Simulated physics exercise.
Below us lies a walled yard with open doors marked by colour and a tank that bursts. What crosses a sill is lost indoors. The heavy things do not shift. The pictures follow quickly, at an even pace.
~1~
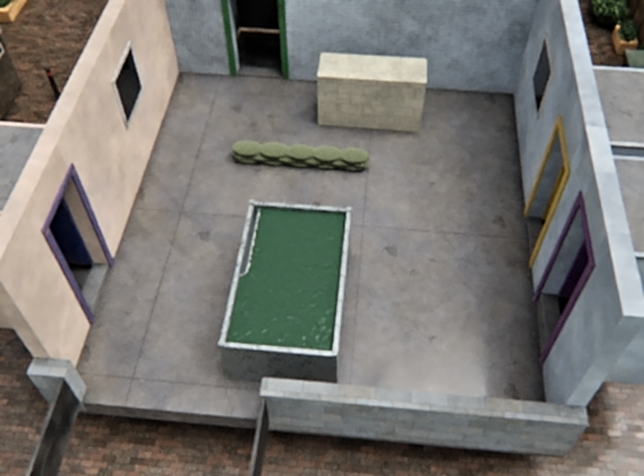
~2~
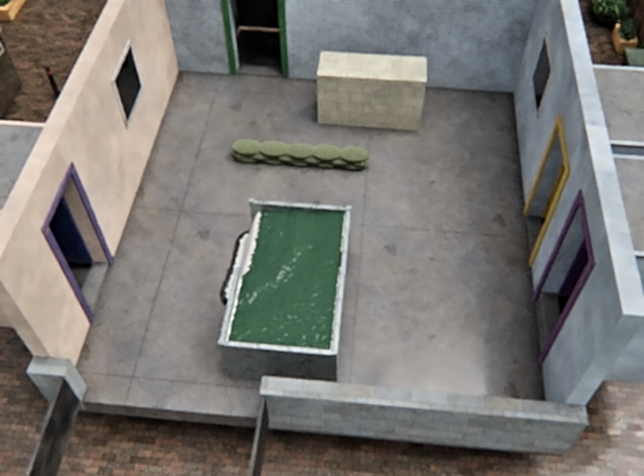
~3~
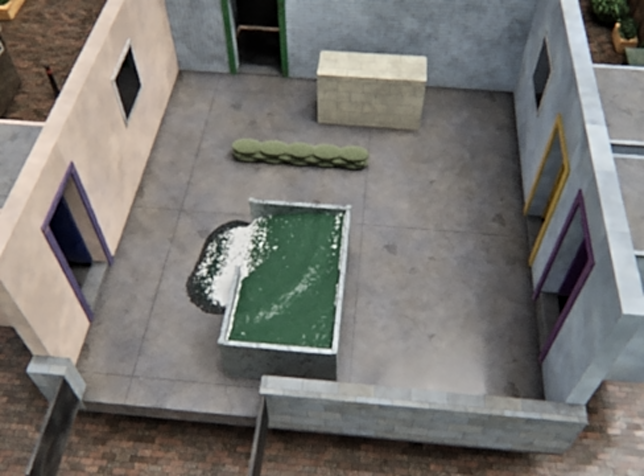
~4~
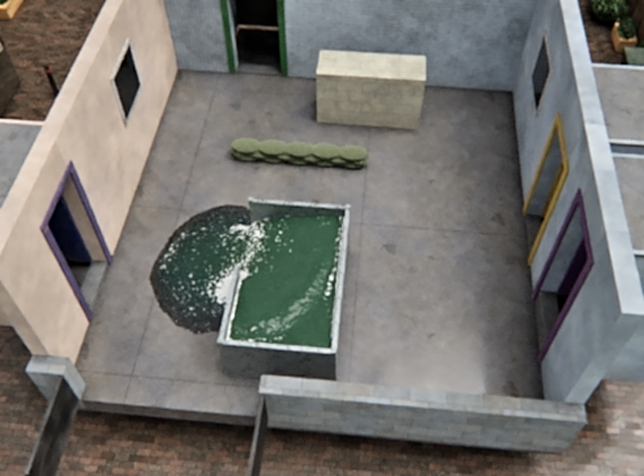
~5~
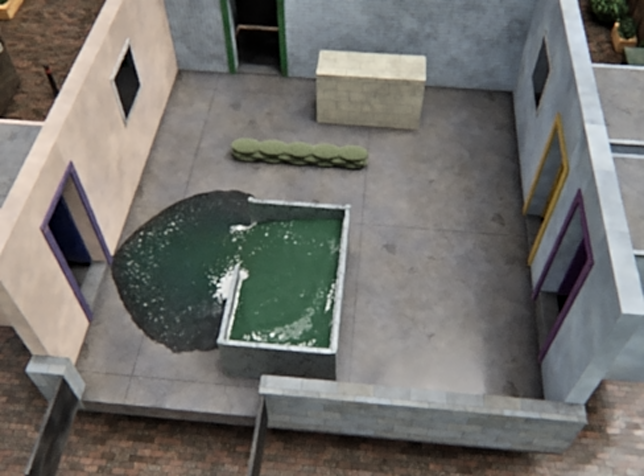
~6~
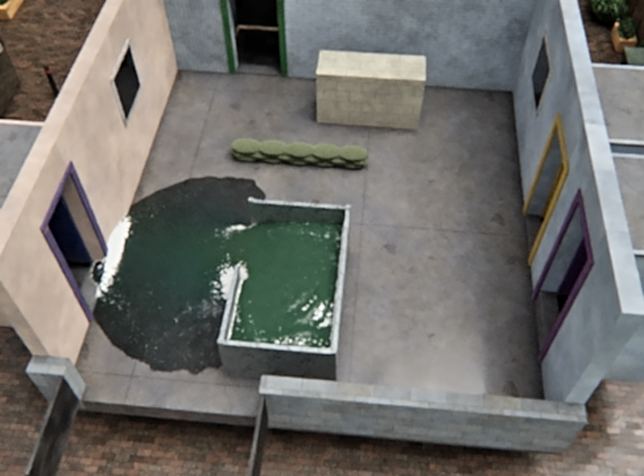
Green water breaks out through the left side of a raised rectangular tank in a roofless grey-floored room, seen from high above by a still camera. A low green hedge and a pale block stand behind it, with purple-framed doorways left and right, a yellow one at right and a green one at back. The water foams white, spreads leftward in a widening dark pool, and reaches the left wall by the purple doorway.
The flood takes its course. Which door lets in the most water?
The blue doorway takes the most.
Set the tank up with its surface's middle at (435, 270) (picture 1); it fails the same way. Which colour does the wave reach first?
It is the blue one.
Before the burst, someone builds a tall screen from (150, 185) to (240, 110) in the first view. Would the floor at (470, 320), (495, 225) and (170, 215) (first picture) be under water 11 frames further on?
In that order: Clear, free of water, covered.
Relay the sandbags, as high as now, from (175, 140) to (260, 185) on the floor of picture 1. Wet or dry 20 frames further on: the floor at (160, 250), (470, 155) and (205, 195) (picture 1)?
In that order: Covered, free of water, covered.
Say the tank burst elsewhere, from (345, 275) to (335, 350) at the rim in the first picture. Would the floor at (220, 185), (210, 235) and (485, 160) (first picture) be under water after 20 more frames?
In that order: Free of water, not flooded, covered.
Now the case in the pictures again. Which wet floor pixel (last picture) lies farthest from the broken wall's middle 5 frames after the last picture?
At about (158, 128).
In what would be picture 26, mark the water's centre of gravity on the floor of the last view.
Near (219, 226).
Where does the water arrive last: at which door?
That is the door marked purple.
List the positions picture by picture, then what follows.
Still water in the water tank at (290, 275), in the first frame.
Water pours out at (251, 260) and has run to a hidden place, in the second frame.
The front is at (194, 292), out from the gap at (251, 260), in the third frame.
Water pours out at (250, 260) and has run to (157, 278), in the fourth frame.
The front is at (117, 268), out from the gap at (250, 260), in the fifth frame.
The front is at (129, 211), out from the gap at (250, 260), in the sixth frame.
A moment on, water covers 20 % of the floor; green door not reached, purple door not reached, blue door a lot in, yellow door not reached.
Next, water covers 30 % of the floor; green door not reached, purple door not reached, blue door a lot in, yellow door not reached.
Then, water covers 40 % of the floor; green door some in, purple door not reached, blue door a lot in, yellow door not reached.
Later, water covers 55 % of the floor; green door a lot in, purple door not reached, blue door a lot in, yellow door not reached.
In the end, water covers 90 % of the floor; green door a lot in, purple door wet at the sill, nothing in, blue door a lot in, yellow door wet at the sill, nothing in; the blue door has let in the most.
